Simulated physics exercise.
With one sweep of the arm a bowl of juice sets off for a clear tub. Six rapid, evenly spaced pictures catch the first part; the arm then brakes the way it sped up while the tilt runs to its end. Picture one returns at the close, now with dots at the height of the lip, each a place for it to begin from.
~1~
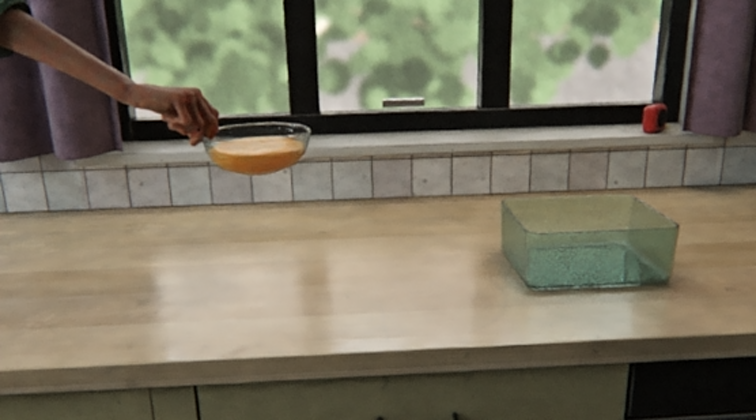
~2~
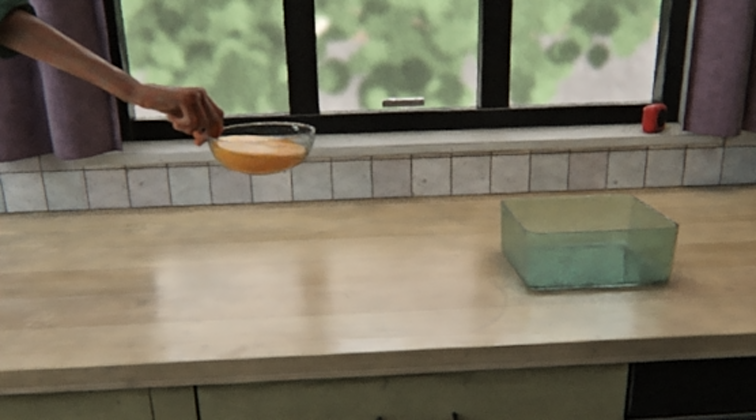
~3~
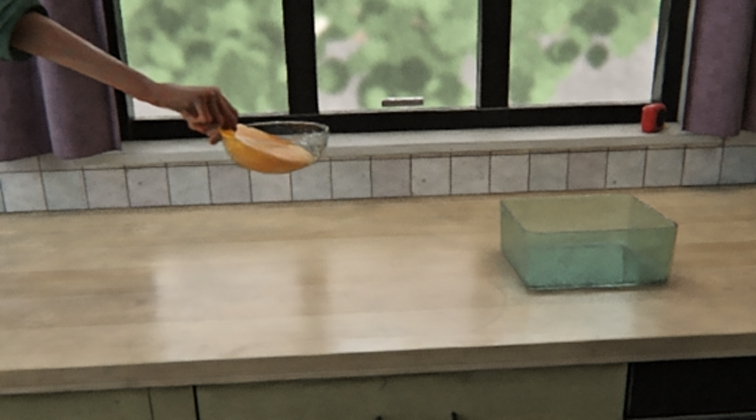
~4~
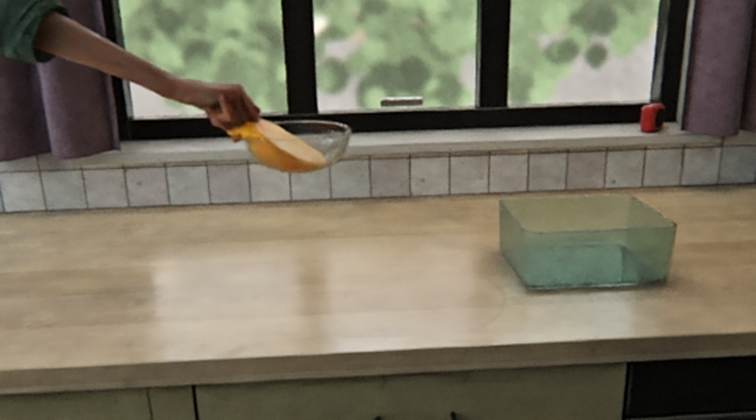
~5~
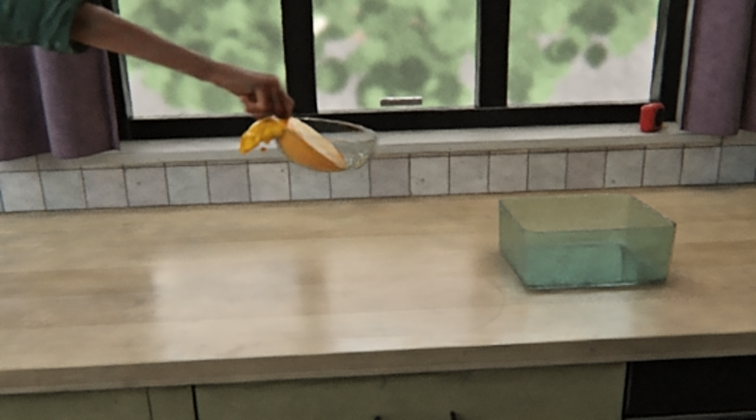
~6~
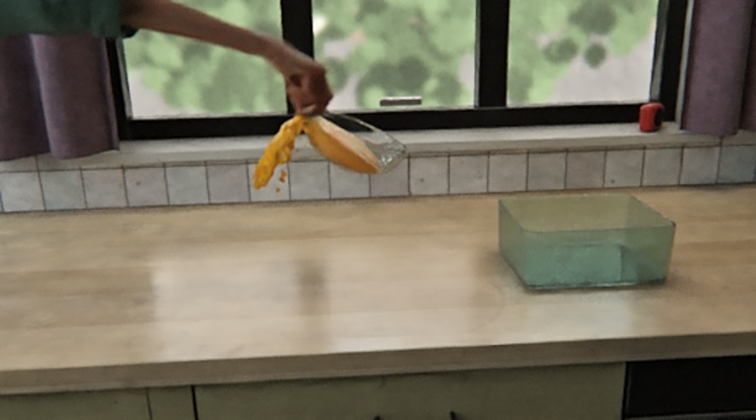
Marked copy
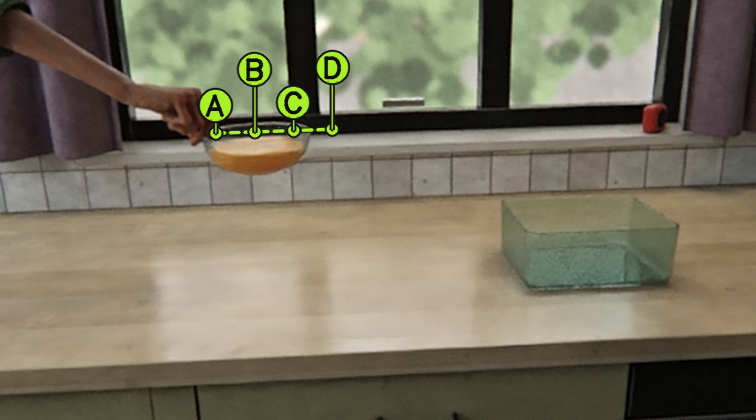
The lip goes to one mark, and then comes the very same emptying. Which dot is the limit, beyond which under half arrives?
Take D.
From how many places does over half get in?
One of them.
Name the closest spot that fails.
Spot C.
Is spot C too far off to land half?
Yes, that goes wrong.
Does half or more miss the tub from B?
Yes.
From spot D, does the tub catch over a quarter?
Yes, it does.
On the marked copy, A at (215, 133); B at (254, 131); C at (293, 130); D at (332, 129).
With A, about 2 % lands in the tub, 95 % falls short and 3 % goes beside or beyond.
With B, about 12 % lands in the tub, 82 % falls short and 6 % goes beside or beyond.
With C, about 35 % lands in the tub, 53 % falls short and 12 % goes beside or beyond.
With D, about 65 % lands in the tub, 27 % falls short and 8 % goes beside or beyond.
